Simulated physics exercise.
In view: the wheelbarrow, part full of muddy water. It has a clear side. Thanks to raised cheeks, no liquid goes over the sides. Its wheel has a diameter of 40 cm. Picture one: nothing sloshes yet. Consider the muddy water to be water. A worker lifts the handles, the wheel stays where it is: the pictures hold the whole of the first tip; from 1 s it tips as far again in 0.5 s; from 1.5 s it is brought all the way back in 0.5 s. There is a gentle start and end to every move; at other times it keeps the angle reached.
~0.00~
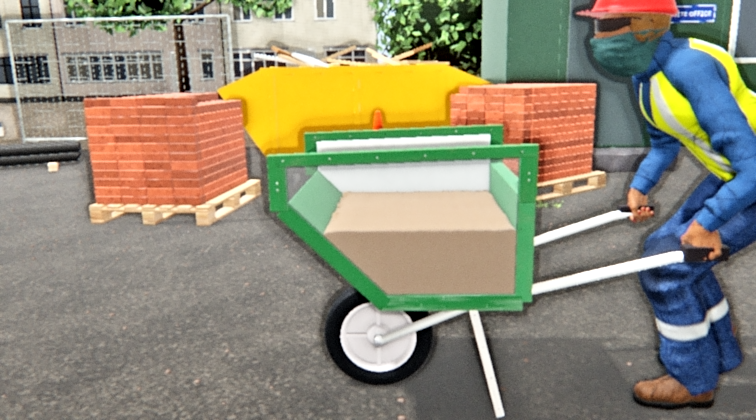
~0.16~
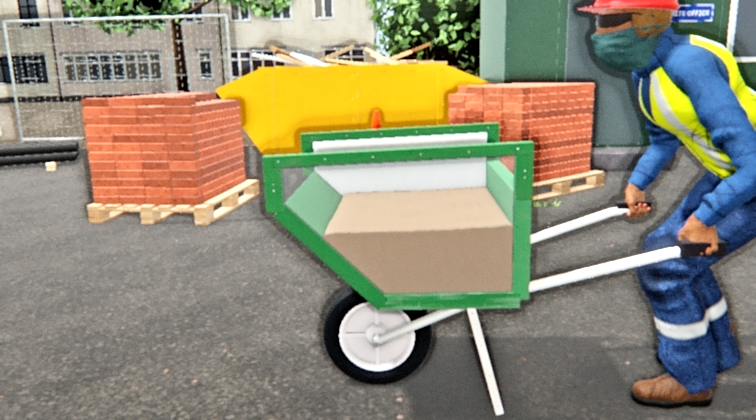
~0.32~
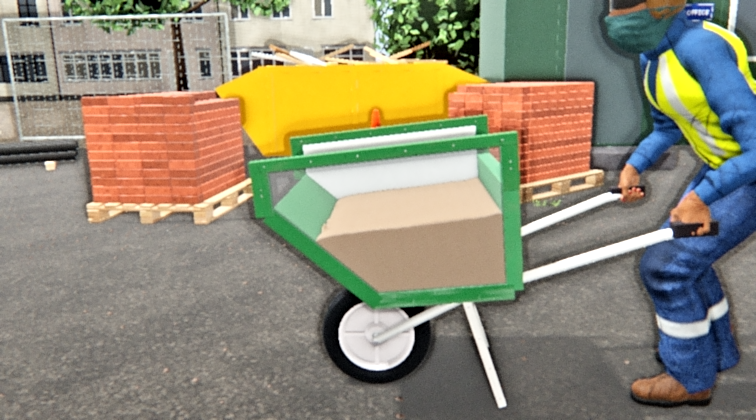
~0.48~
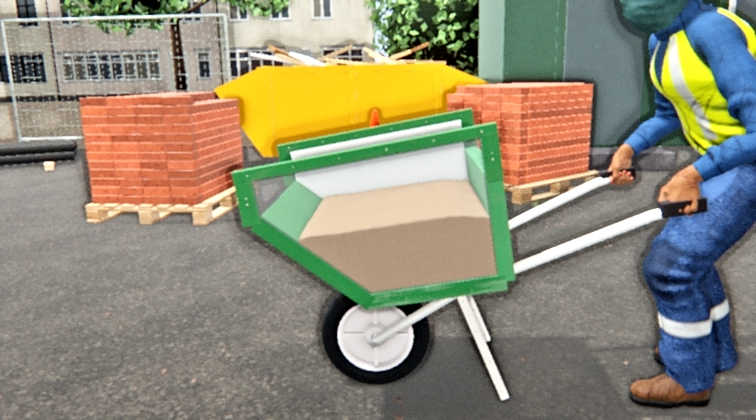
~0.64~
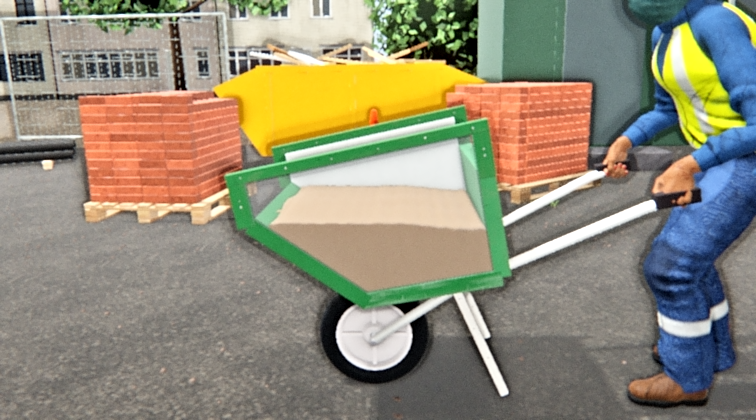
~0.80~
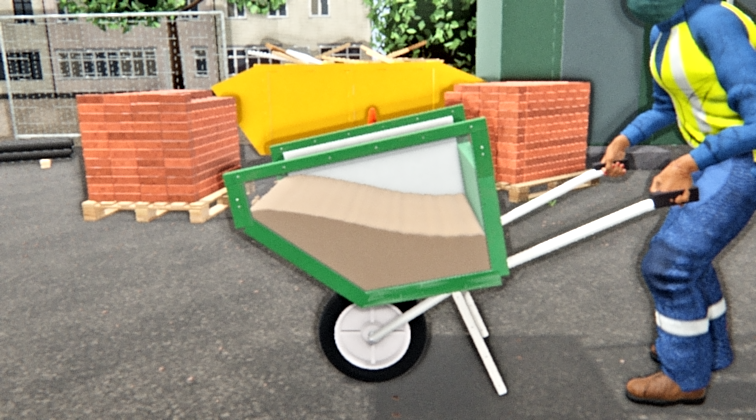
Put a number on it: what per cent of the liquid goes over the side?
Close to 34 per cent goes over.
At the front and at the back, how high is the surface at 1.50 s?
Heights: Front 20 cm, then back 14 cm.
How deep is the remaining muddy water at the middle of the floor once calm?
About 12 cm.
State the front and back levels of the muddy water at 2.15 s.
At the front the surface is at 12 cm, while at the back it is at 24 cm.
After 1.50 s the barrow is at 21° forwards, the surface stands 14 cm at the back and 20 cm at the front; 6 per cent has gone, over the front.
After 2.15 s the surface stands 24 cm at the back and 12 cm at the front; 29 per cent has gone, over the front.
After 2.80 s the surface stands 11 cm at the back and 14 cm at the front; 32 per cent has gone, over the front.
After 4.89 s 34 per cent has gone, over the front, 21 of 60 litres.
